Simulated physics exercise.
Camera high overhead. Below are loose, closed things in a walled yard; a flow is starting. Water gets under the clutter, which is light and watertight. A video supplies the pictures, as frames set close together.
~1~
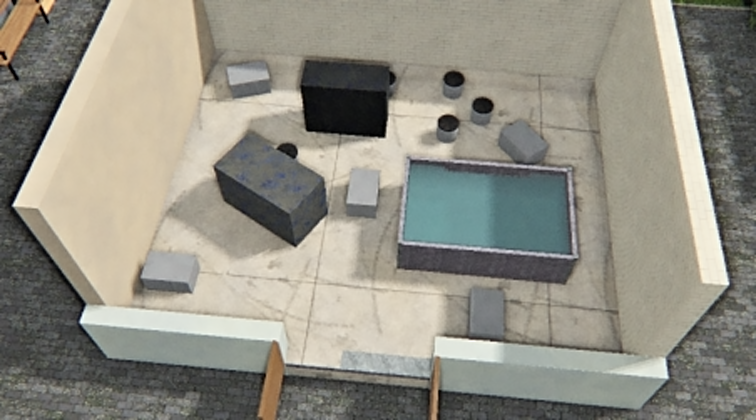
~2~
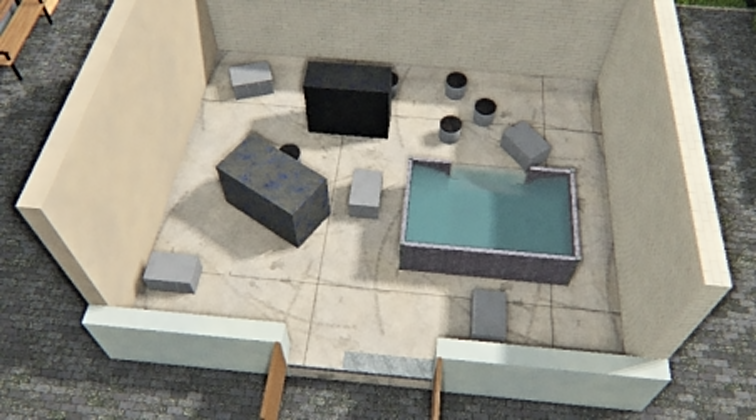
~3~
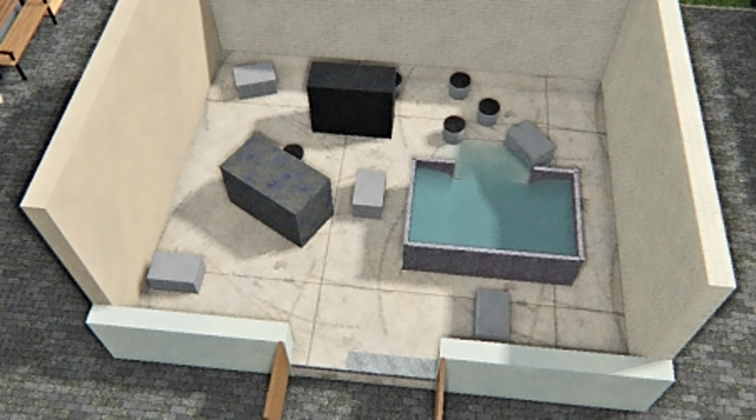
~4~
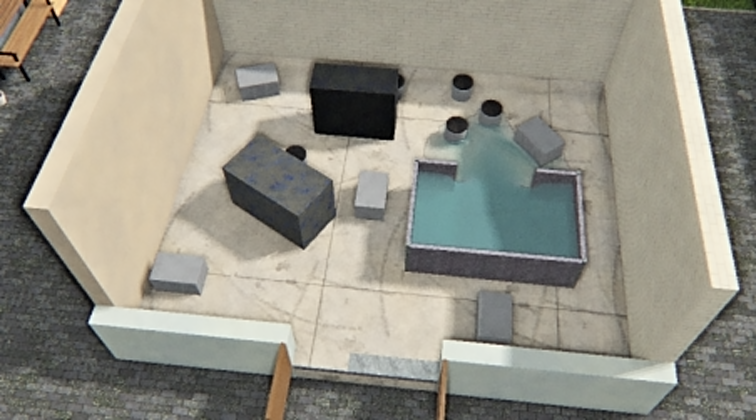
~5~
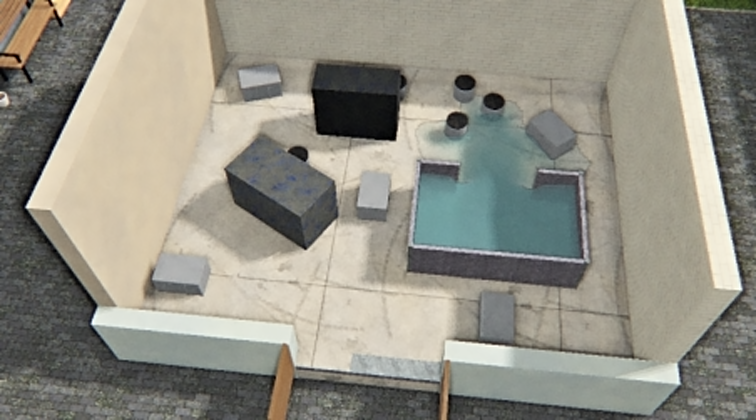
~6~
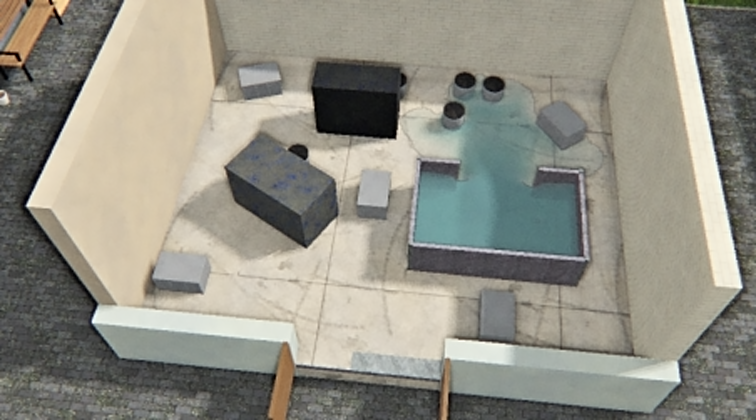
In a walled yard seen from above, water poured through a gap in the back of a raised pool and spread across the floor, nudging a grey crate and some dark-topped pails a little way.
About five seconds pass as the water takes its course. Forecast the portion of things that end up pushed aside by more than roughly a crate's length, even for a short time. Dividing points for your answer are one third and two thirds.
Answer: A share between one and two thirds.
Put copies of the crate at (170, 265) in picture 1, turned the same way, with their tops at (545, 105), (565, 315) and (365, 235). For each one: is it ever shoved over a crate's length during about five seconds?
Taking them one at a time: Goes the distance; falls short; falls short.
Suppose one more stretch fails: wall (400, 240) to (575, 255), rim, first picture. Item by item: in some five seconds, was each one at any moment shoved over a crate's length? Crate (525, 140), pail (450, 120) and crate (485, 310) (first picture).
First stays short of it, second stays short of it, third covers that distance.
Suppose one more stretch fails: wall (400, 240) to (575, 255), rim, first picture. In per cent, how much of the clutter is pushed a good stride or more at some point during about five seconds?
Roughly 10 per cent.
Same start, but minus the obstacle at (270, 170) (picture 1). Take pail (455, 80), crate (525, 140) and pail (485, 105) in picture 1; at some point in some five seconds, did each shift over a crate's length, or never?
In sequence: Did travel that far, next did travel that far, finally did travel that far.
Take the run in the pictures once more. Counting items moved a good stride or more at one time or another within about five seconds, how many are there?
That comes out at 6.
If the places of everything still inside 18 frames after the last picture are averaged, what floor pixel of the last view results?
Their centre sits close to (351, 153) on the floor of the last picture.
A moment on, 3 of 10 are well off their spots; 0 afloat.
Next, 5 of 10 are well off their spots; 3 afloat.
Later, 4 of 10 are well off their spots; 2 afloat.
In the end, 5 of 10 are well off their spots, and 6 have been at some point; 2 afloat.
